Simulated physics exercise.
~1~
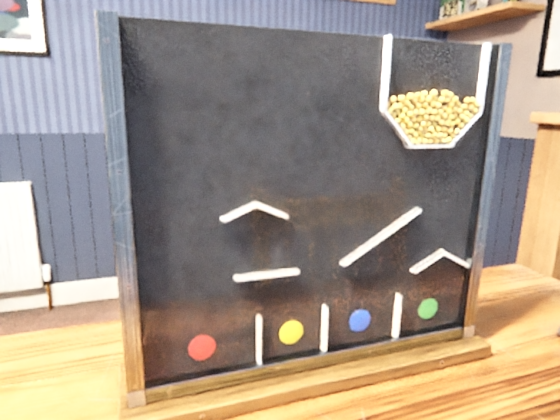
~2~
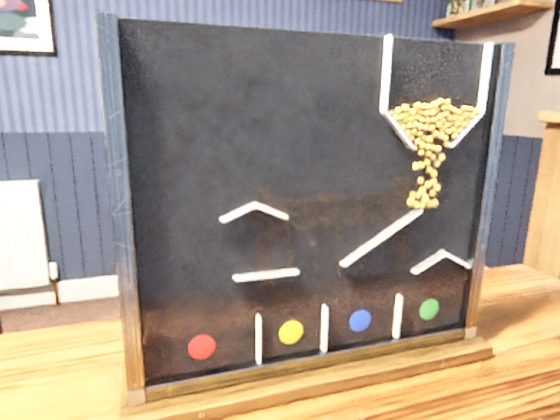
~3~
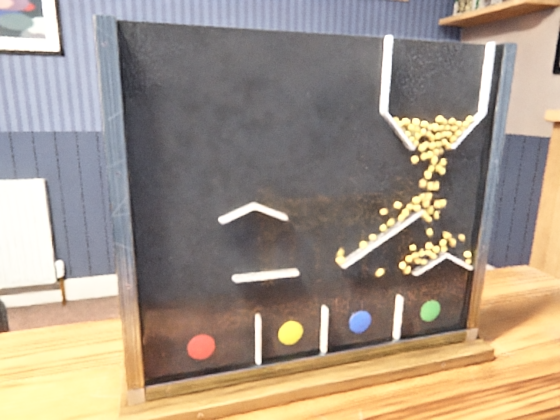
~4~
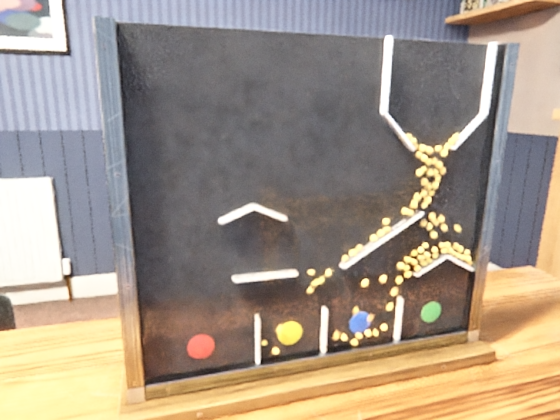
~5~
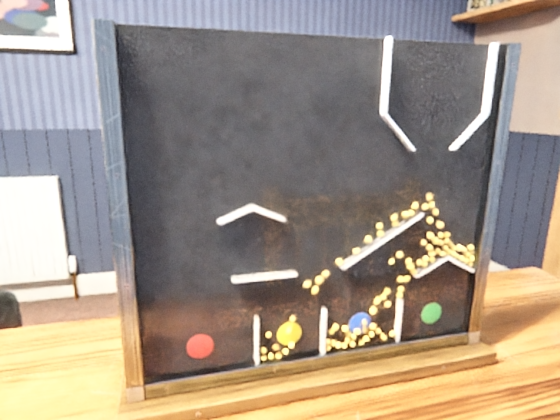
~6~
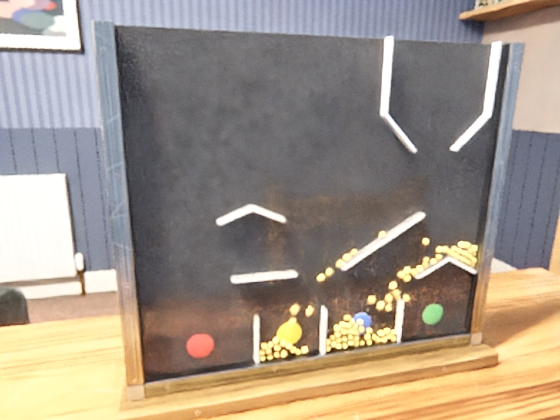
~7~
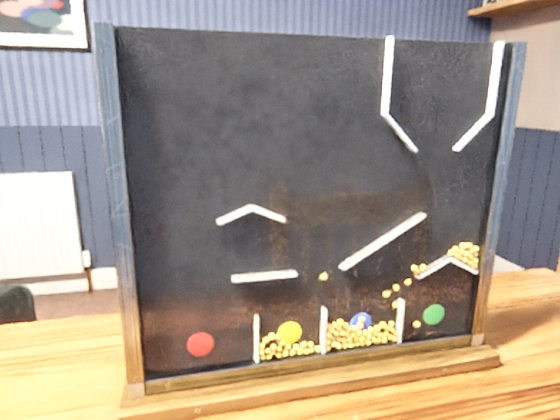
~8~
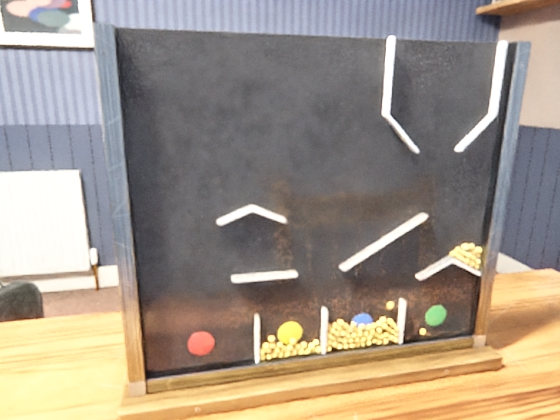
In a dark upright case, pale beads pour over ledges, mostly filling blue and yellow bins.
